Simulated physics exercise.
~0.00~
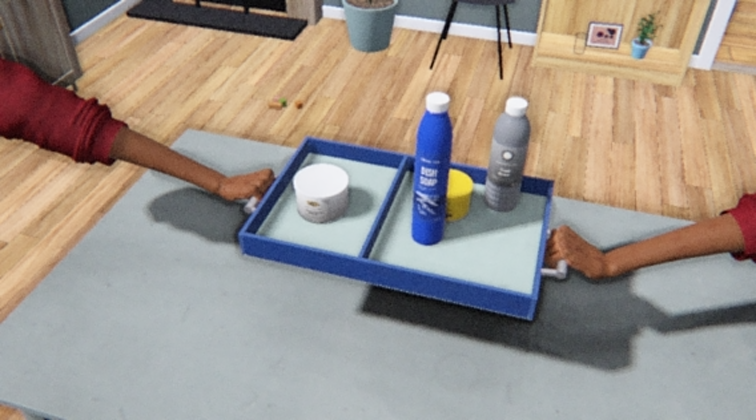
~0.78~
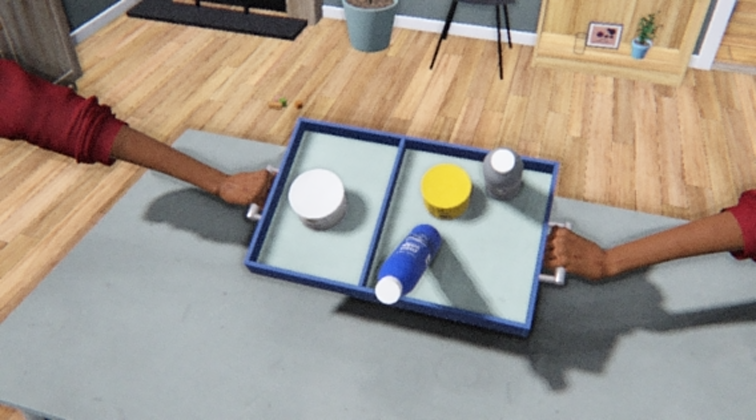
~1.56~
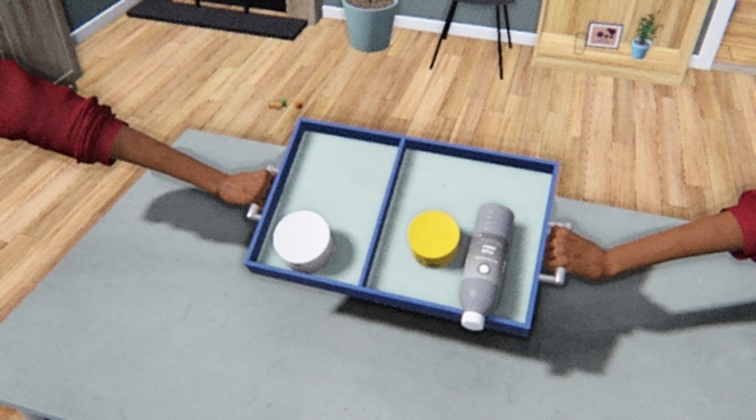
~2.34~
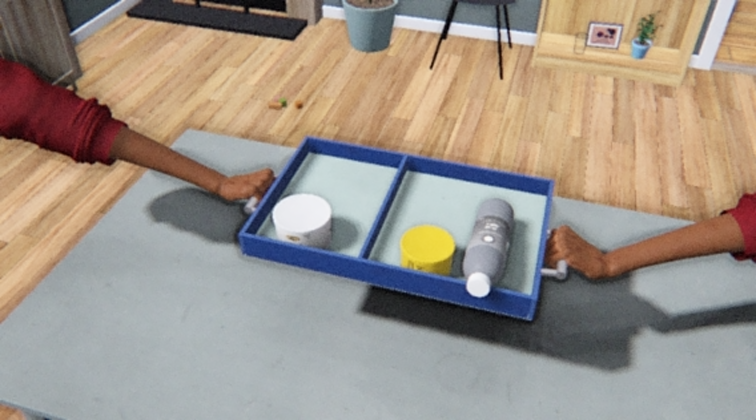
At the start, two hands hold a blue-rimmed tray level above a grey table, with a white tub left of the cross bar and a yellow tub, a blue bottle and a grey bottle on the right. The hands tip the tray towards the near side, and the blue bottle topples towards the near rim while the grey bottle leans. The blue bottle then disappears from the tray, the grey bottle falls onto its side, and both tubs slide nearer. Finally the hands level the tray, leaving the grey bottle lying down and both tubs upright, away from their original spots.
